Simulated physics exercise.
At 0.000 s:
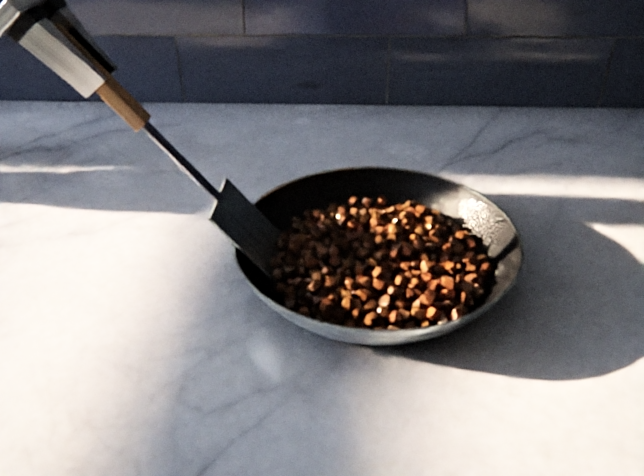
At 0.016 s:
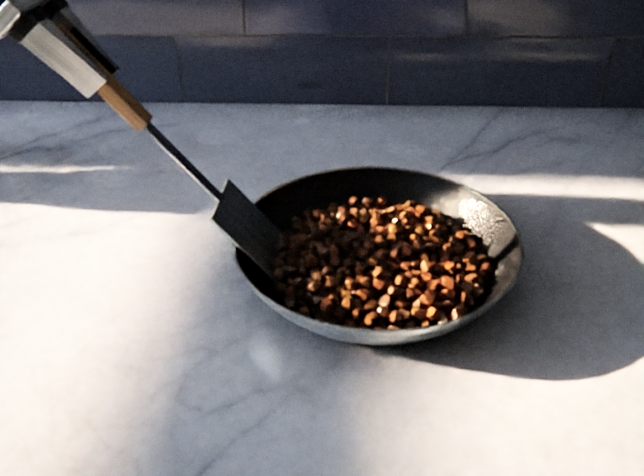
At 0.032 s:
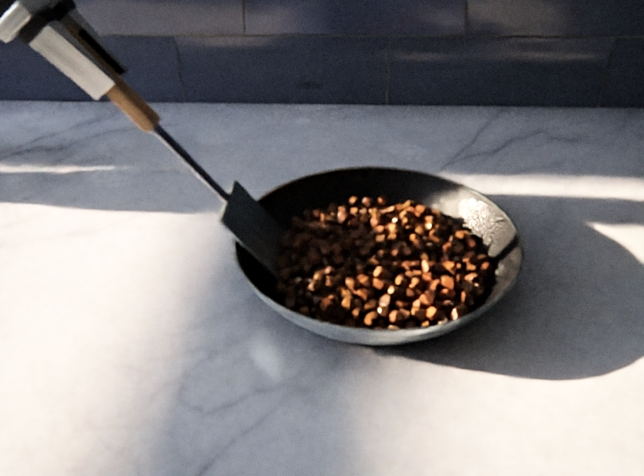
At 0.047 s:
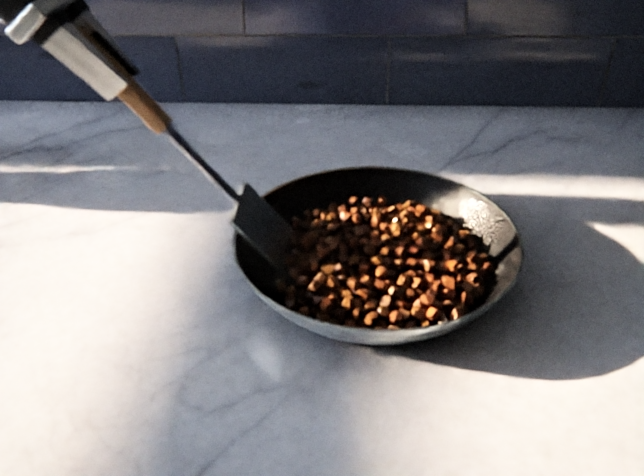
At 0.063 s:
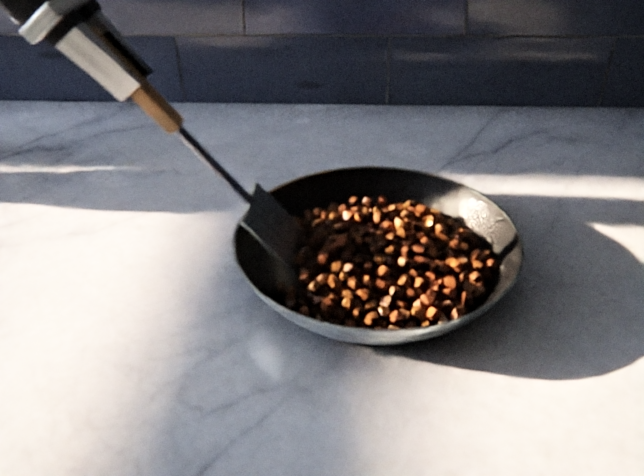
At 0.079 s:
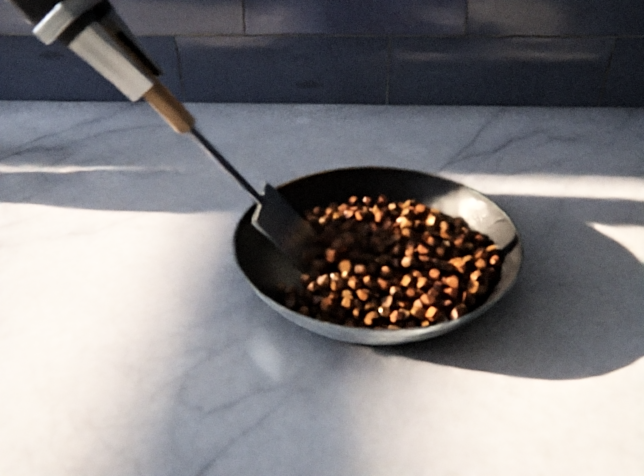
On a sunlit marble counter, a robotic arm slowly pushes a dark turner rightward through brown pellets in a shallow frying pan.
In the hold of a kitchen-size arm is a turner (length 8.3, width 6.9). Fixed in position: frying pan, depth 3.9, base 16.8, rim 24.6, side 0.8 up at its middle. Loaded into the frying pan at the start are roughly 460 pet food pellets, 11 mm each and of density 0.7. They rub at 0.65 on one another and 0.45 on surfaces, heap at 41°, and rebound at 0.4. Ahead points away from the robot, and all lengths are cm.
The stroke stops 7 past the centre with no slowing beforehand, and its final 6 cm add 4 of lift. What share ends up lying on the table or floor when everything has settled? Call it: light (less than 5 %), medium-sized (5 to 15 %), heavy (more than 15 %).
It comes out medium-sized.
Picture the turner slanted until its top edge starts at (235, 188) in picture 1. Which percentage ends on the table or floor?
Around 10 percent ends up on the table or floor.
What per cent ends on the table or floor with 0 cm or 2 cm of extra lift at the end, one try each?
Roughly 5 % and then 5 %.
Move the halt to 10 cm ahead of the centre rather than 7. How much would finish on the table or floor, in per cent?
My guess would be around 25 per cent.
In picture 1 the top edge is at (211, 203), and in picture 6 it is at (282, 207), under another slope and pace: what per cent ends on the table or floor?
It works out to about 20 %, more or less.
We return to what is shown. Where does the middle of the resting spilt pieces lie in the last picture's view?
My best guess is near (559, 261).
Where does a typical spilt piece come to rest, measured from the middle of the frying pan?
Estimate: Near 18 cm.
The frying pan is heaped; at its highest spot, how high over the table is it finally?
Top of the heap: Roughly 5.5 cm above the table top.
After 0.15 s, sloping 52°, highest piece 4 above the table; 463 in the frying pan.
After 0.22 s, sloping 52°, highest piece 6 above the table; 461 in the frying pan, 2 on the blade or in flight.
After 0.45 s, sloping 52°, highest piece 5 above the table; 431 in the frying pan, 28 on the table or floor, 4 on the blade or in flight.
After 1.50 s, sloping 52°, highest piece 5 above the table; 429 in the frying pan, 34 on the table or floor.
In the end, 429 in the frying pan, 34 on the table or floor. That is 7 % on the table or floor.
